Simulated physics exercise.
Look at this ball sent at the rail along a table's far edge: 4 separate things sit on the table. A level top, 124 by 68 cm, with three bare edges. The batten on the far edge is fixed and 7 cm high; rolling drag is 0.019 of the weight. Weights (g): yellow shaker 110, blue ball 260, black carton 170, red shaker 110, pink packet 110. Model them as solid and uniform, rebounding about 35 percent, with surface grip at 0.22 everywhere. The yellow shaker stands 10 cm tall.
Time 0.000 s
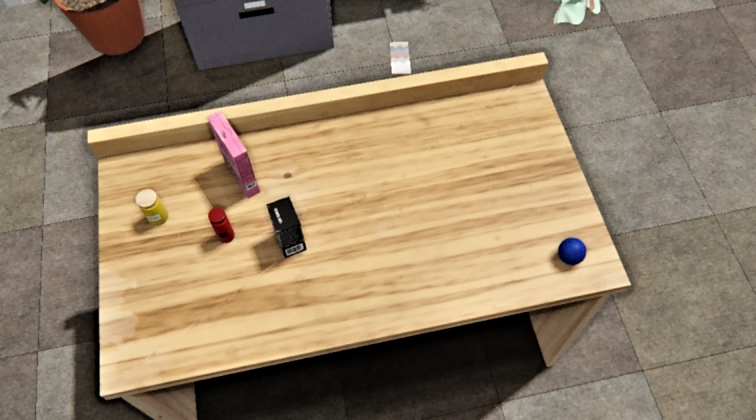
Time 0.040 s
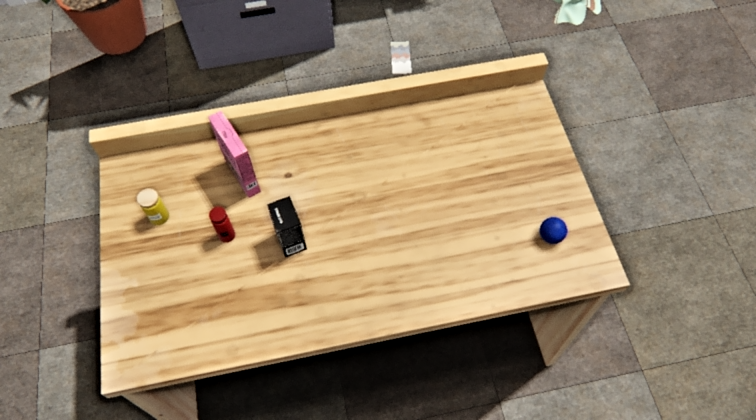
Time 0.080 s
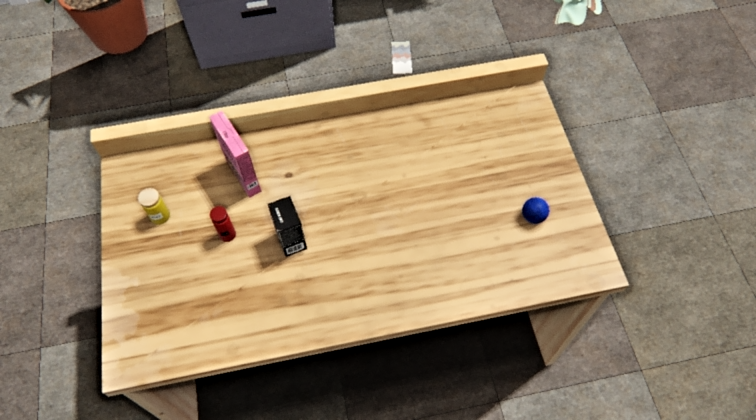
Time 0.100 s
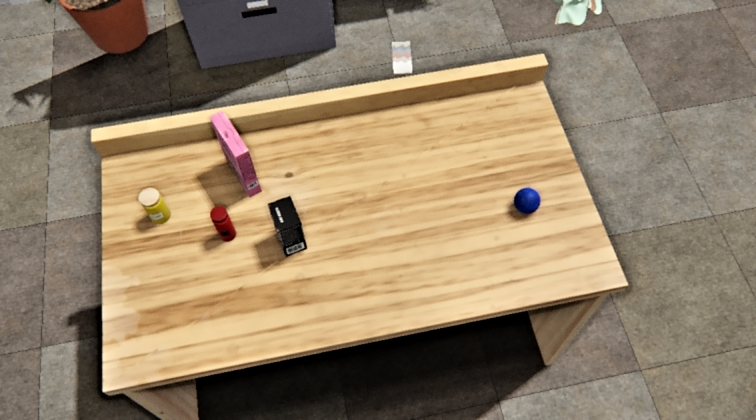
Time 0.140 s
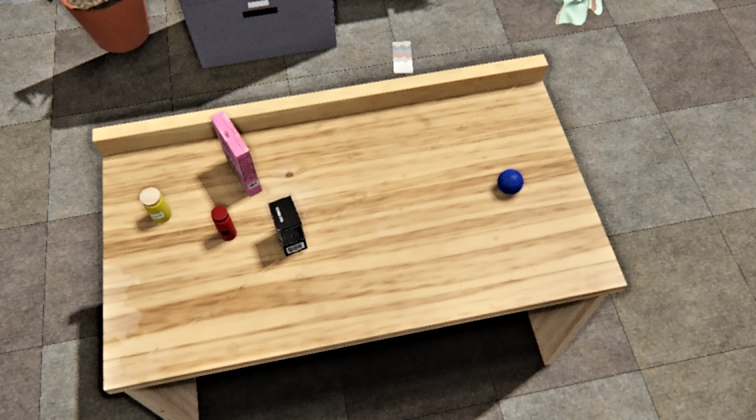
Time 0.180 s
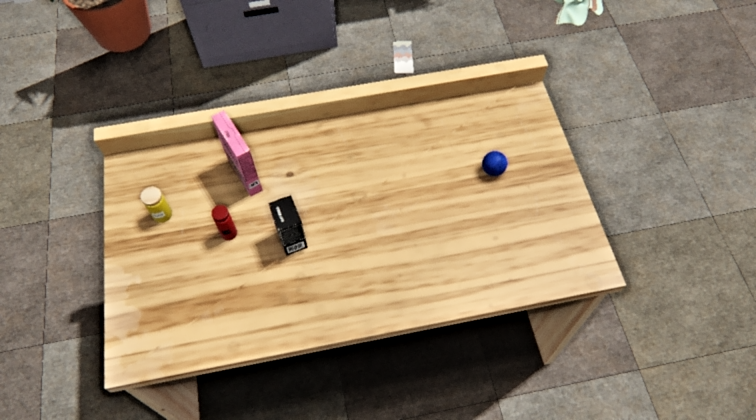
A blue ball rolls across a pale wooden table with a raised rail along its far edge, seen from above on a grey tiled floor, with a plant pot and dark box behind. On the left stand a yellow shaker, a red shaker, a pink packet and a black carton. The ball moves steadily from the right side up and leftward toward the rail, while the four objects stay still and the view barely shifts.
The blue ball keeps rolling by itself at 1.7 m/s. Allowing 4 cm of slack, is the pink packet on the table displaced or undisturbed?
The pink packet is undisturbed.
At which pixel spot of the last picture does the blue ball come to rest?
It settles at around (235, 223).
After 0.38 s, blue ball near (436, 107).
After 0.98 s, blue ball near (355, 159).
After 1.68 s, blue ball near (270, 204).
In the end (2.5 s), all 4 under 4 cm from the start. At the end, from the last picture's camera, pink packet near (238, 155).
